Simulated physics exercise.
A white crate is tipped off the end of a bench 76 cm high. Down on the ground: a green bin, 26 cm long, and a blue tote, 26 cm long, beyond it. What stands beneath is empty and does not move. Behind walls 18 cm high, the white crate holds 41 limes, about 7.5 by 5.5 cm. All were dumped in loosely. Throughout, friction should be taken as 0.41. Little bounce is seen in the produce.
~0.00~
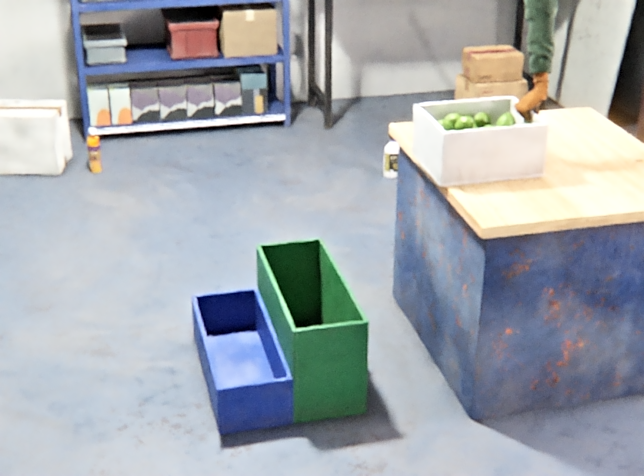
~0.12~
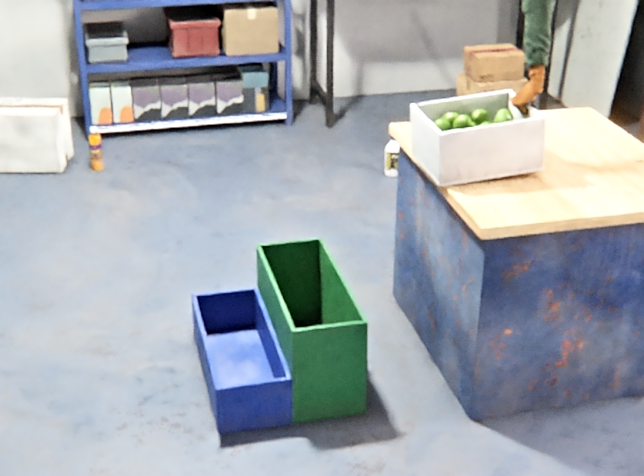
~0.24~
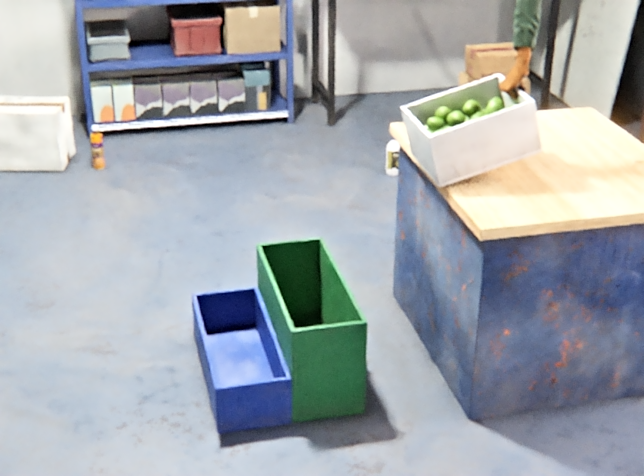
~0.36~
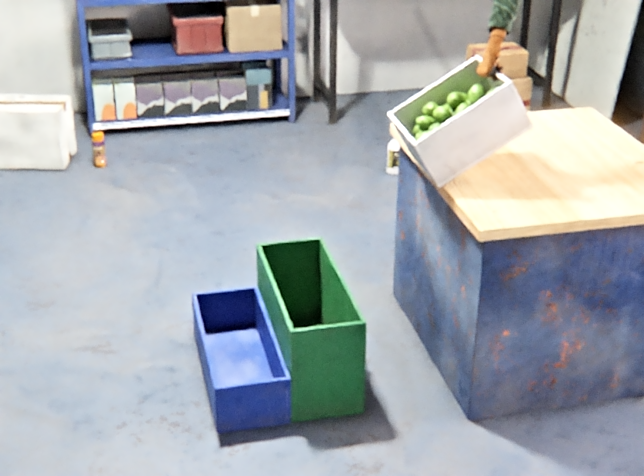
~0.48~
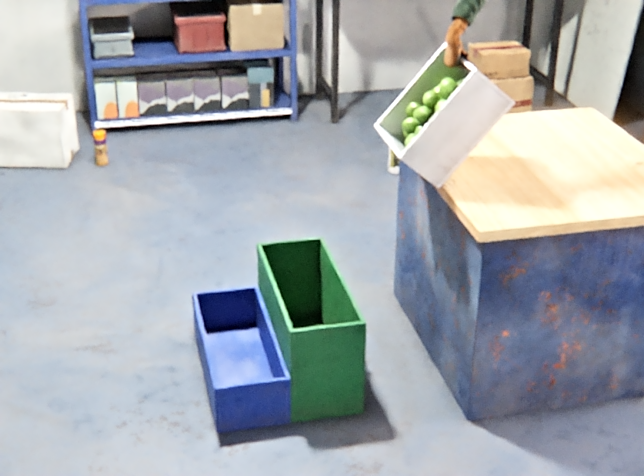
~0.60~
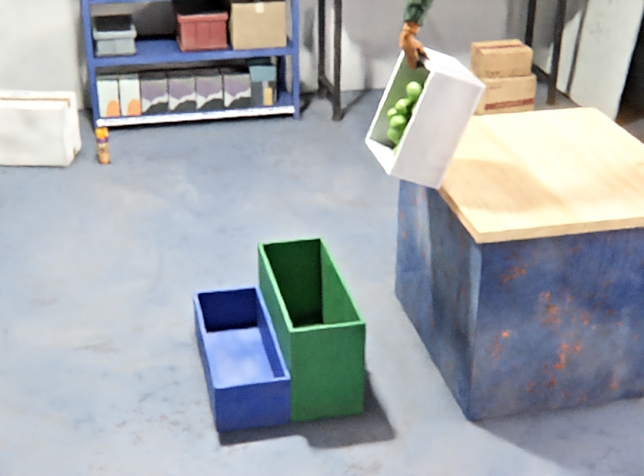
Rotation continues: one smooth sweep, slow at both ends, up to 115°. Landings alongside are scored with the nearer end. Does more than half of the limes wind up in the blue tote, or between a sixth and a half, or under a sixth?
Expect fewer than one piece in six.
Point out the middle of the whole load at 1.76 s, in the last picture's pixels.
(309, 356).
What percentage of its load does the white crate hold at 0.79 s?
Around 90 in a hundred is still inside.
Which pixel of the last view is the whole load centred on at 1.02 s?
Around (362, 181).
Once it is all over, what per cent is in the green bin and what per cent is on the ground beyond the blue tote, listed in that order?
About 95 and 0 per cent.
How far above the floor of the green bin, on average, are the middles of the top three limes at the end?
10 cm or thereabouts.
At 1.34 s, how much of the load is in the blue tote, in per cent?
0 %.
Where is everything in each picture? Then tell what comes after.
In the first picture (places track the rim corner closest to us here), white crate (447, 132); blue tote (221, 388); tipped 0°; all still inside.
The second picture shows white crate (443, 133); tipped 4°.
The third picture shows white crate (432, 135); tipped 15°.
The fourth picture shows white crate (416, 142); tipped 31°.
The fifth picture shows white crate (401, 155); tipped 49°.
The sixth picture shows white crate (390, 171); blue tote (218, 387); tipped 69°; all still inside.
After 0.79 s, tilt 96°; 36 still in the white crate and 5 in the air.
After 1.02 s, tilt 115°; 21 still in the white crate, 6 in the green bin and 14 in the air.
After 1.34 s, tilt 115°; 30 in the green bin and 11 in the air.
Final count (at 1.76 s), 39 in the green bin and 2 on the ground short of the green bin. Asked share, 0 of 41, 0 per cent.
